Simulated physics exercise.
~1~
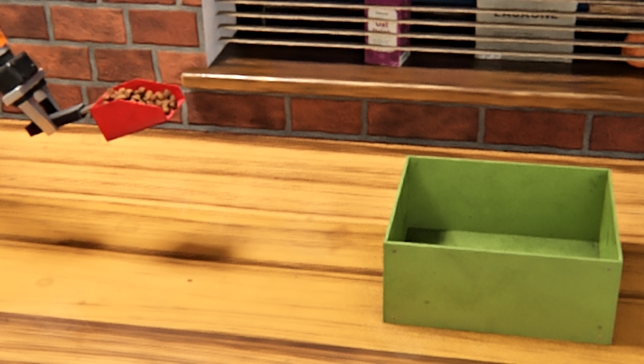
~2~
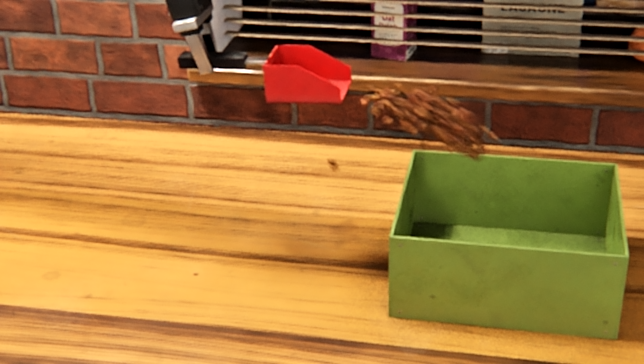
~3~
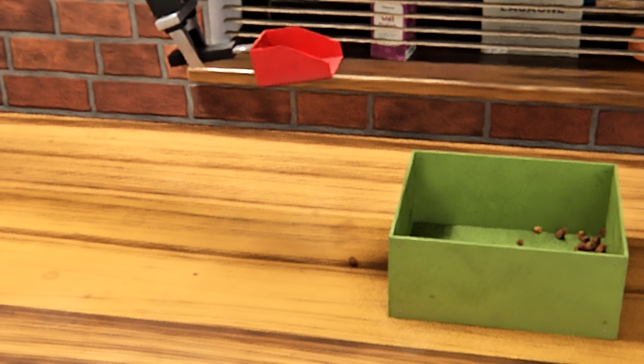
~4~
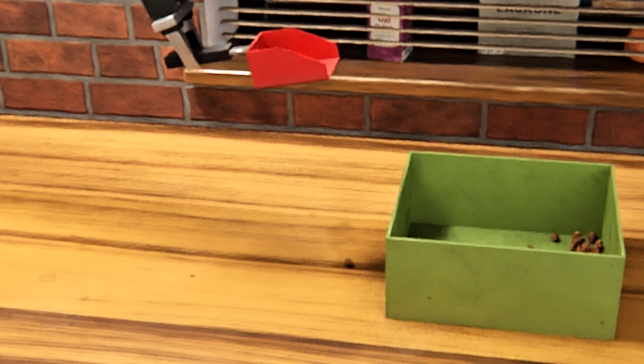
A red scoop held by a robot arm swung right and flung its load of brown pellets through the air toward a green box, then drew back slightly and stopped, with pellets resting in the box and one left on the wooden table.
